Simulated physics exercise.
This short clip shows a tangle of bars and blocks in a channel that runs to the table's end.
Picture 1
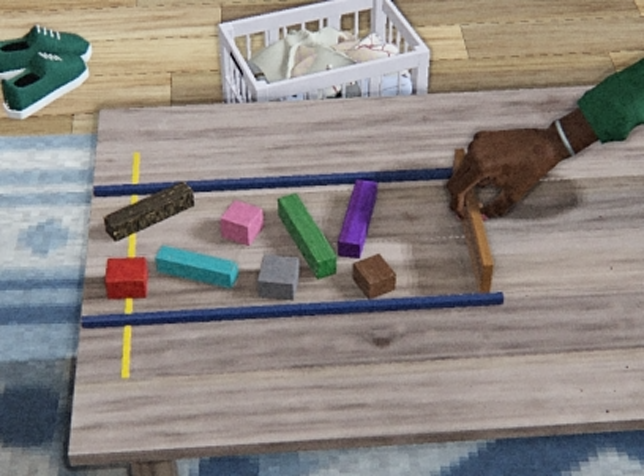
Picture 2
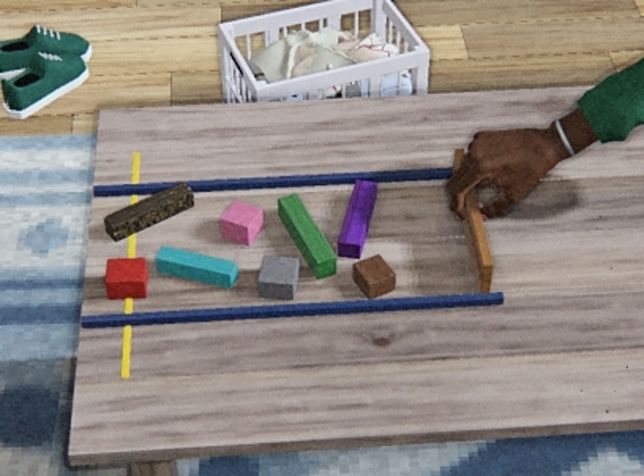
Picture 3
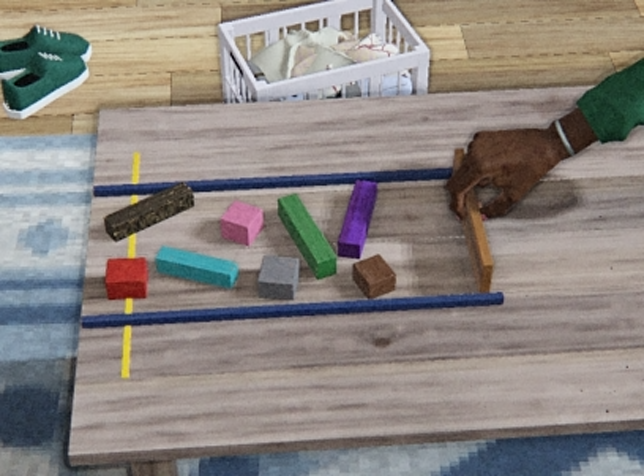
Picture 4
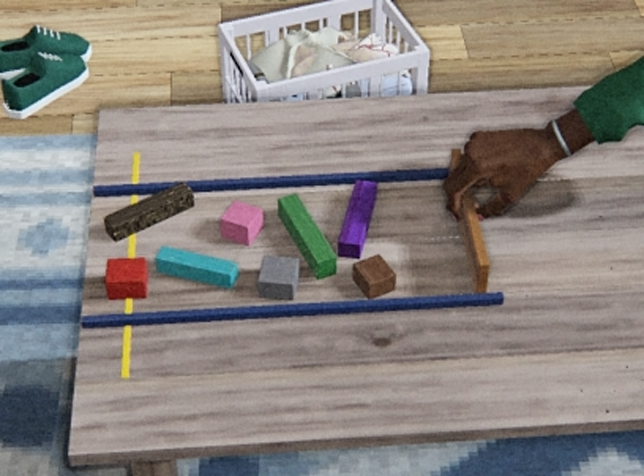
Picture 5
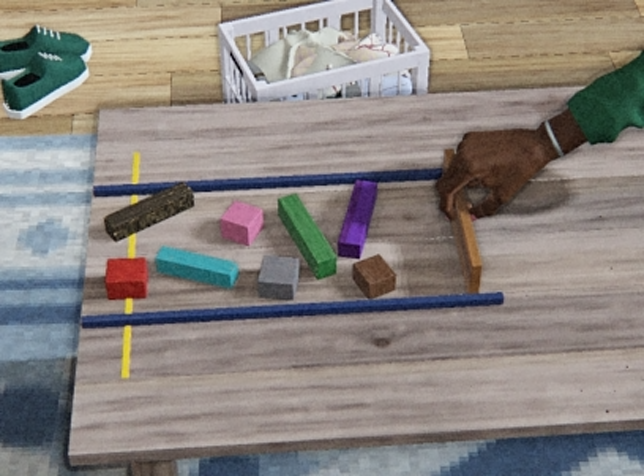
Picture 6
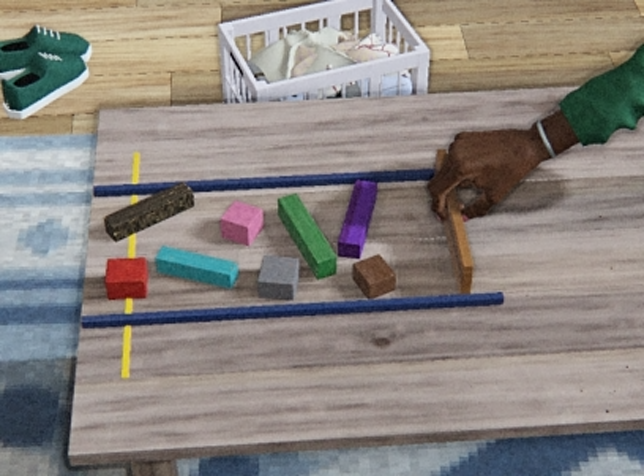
Hand in a green sleeve sliding an upright wooden board slightly left between blue rails, colourful bars and blocks lying still.
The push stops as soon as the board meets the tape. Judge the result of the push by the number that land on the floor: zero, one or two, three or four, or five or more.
In this one, a crowd of five or more spills over.
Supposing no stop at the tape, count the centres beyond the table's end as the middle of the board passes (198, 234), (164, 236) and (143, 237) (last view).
Per position: 0 / 2 / 4.
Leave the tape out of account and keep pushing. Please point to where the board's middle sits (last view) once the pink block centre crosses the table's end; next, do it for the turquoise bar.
The middle sits near (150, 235) for the first and near (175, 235) for the other.
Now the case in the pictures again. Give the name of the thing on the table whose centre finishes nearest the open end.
The green bar is the one you want.
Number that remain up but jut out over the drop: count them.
You'd get 1.
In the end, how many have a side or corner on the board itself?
It's touching 2 at the end.
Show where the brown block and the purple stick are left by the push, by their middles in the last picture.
I'd say approximately (113, 287) and then (121, 232).
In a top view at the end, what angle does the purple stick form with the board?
Some 0 degrees.
Soon after, none off yet; red block at rest near (127, 279); black bar at rest near (150, 211); turquoise bar moving near (193, 267).
In the end, the number that fall off is five or more; gone, grey block, pink block, turquoise bar, black bar and red block.
